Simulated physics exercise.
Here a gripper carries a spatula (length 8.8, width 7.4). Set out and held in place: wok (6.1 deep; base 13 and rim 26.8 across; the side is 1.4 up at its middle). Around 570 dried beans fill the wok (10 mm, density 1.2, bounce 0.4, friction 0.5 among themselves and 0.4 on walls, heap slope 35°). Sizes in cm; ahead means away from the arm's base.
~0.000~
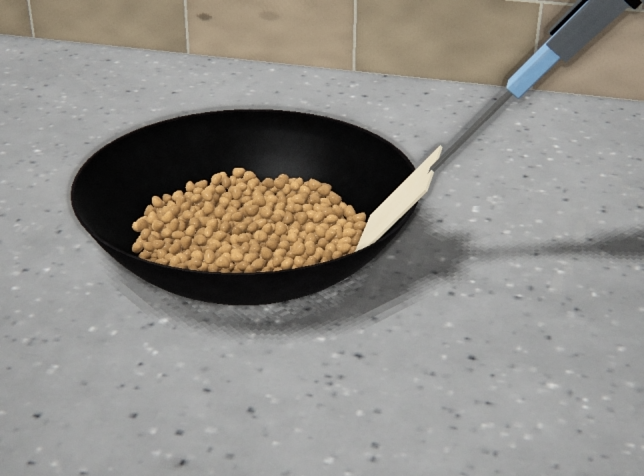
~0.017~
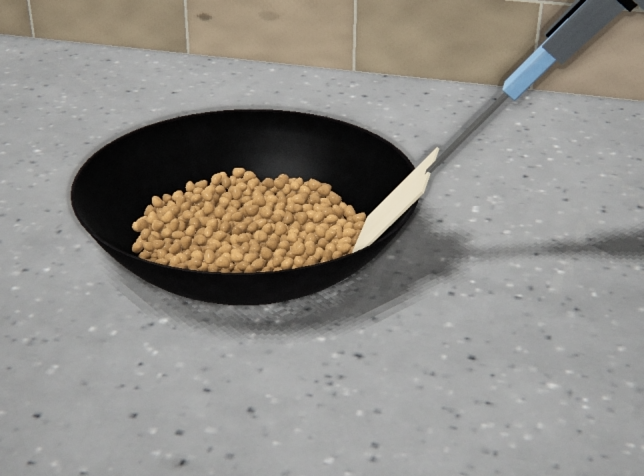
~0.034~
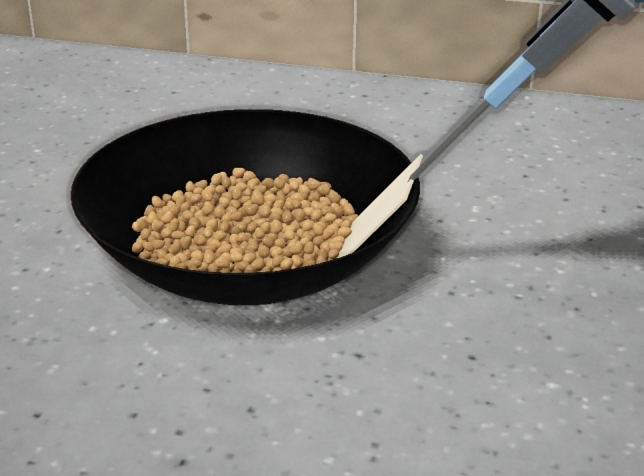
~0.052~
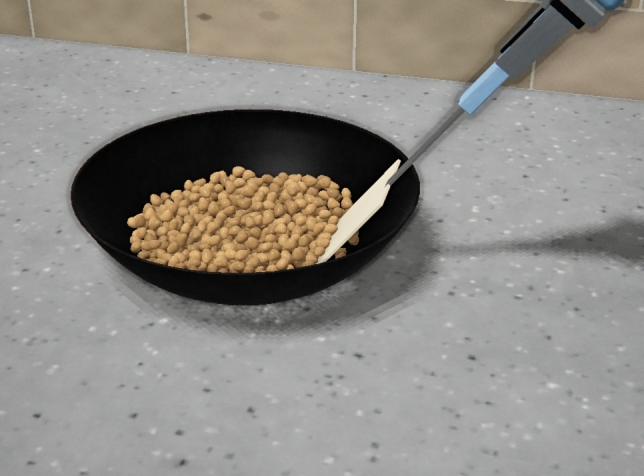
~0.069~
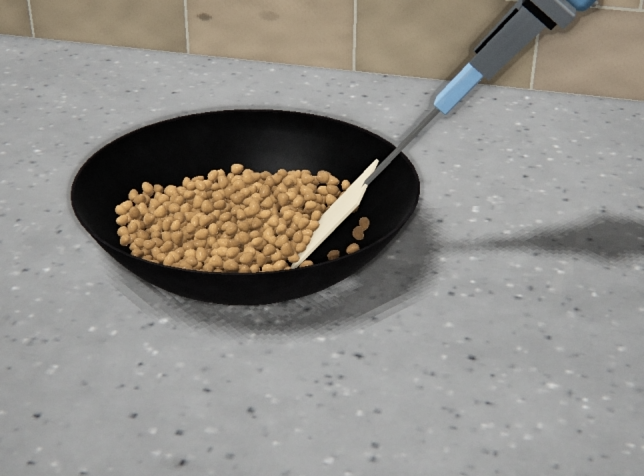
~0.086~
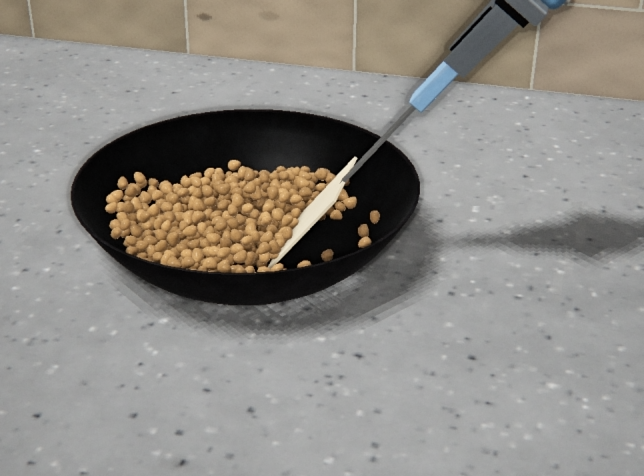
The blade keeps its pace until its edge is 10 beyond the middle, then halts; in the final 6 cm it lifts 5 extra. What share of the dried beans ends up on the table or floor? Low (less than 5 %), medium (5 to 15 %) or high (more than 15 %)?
Share on the table or floor: High (more than 15 %).
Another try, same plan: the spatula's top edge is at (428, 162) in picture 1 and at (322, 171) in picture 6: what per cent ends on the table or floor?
Some 25 per cent.
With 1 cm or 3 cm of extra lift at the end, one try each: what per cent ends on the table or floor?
Some 30 and 30 per cent.
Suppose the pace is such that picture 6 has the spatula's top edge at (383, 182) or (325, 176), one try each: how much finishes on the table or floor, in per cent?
Some 10 and 25 per cent.
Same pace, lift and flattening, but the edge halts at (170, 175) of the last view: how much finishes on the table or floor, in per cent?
Some 10 per cent.
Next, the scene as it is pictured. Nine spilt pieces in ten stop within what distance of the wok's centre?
About 55 cm.
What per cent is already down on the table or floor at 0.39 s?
About 5 per cent.
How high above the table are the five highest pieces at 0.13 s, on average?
Roughly 6 cm.
By 0.13 s, sloping 53°, highest piece 7 above the table; 567 in the wok.
By 0.17 s, sloping 53°, highest piece 7 above the table; 567 in the wok.
By 0.39 s, sloping 53°, highest piece 24 above the table; 432 in the wok, 36 on the table or floor, 99 on the blade or in flight.
By 1.44 s, sloping 53°, highest piece 5 above the table; 432 in the wok, 135 on the table or floor.
Final count, 432 in the wok, 135 on the table or floor. That is 24 % on the table or floor.
